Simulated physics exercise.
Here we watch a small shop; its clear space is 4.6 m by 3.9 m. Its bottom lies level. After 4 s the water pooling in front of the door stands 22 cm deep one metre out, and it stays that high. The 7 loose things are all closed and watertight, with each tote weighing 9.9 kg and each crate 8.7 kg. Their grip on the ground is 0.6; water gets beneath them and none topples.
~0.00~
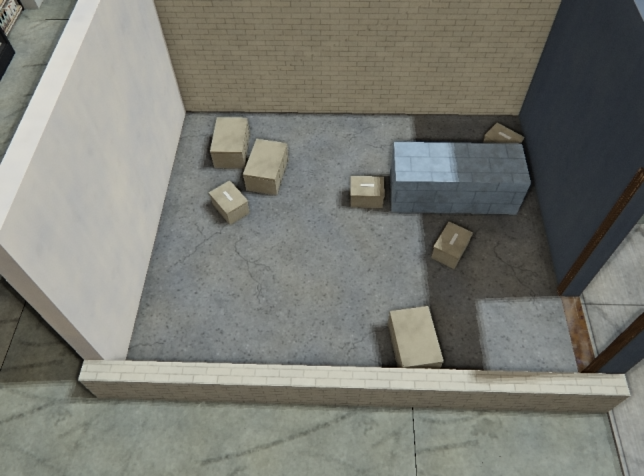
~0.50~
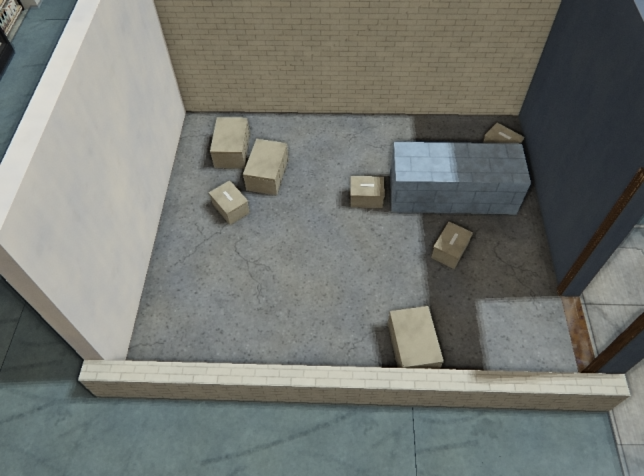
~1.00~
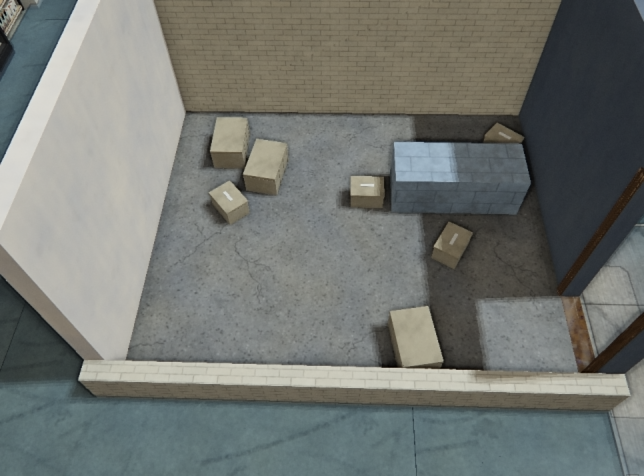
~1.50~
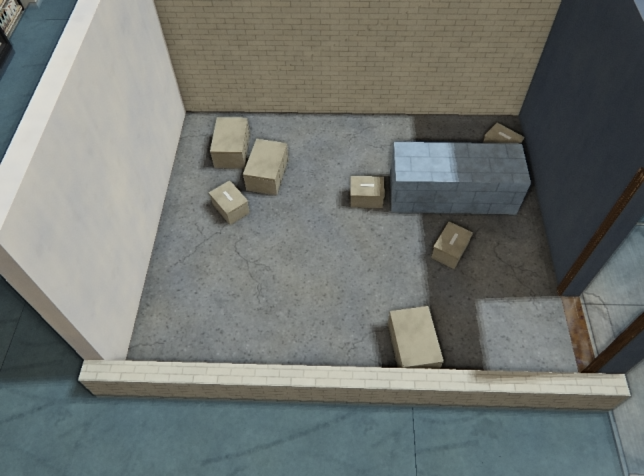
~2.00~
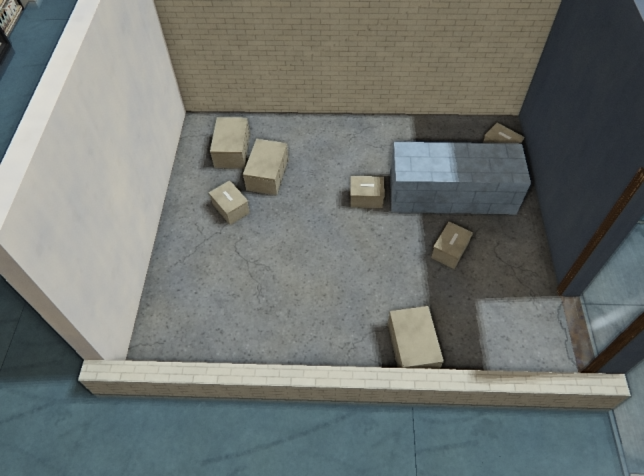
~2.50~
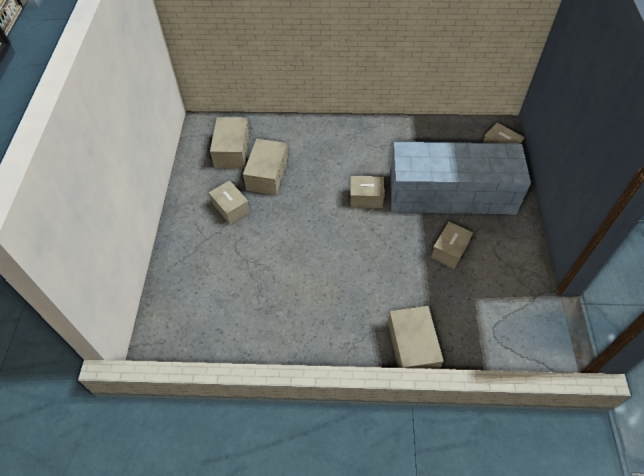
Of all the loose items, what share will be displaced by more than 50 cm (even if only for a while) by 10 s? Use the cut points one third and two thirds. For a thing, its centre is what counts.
It falls below one third.
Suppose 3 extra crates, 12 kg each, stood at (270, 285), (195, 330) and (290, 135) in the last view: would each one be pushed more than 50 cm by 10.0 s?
So, in the order asked, it's too far, too far and not far enough.
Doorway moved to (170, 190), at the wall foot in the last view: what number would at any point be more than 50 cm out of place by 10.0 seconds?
The count would be 4.
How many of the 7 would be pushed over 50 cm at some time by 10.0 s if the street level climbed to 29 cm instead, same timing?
With that change, 5 of them.
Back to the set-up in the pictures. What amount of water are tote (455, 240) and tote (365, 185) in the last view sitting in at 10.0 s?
Depths: Near 5 cm, then near 2 cm.
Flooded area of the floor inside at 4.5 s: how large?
About 5.0 m2.
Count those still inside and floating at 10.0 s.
I'd say 3 of them.
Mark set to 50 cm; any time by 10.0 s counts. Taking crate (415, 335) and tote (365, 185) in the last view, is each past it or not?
In that order: Past it, short of it.
After 3.5 s 0 of 7 are over 50 cm from their spots; 0 afloat.
After 4.5 s 1 of 7 are over 50 cm from their spots; 0 afloat.
After 7.0 s 1 of 7 are over 50 cm from their spots; 1 afloat.
After 10.0 s 1 of 7 are over 50 cm from their spots, and 1 have been at some point; 3 afloat.
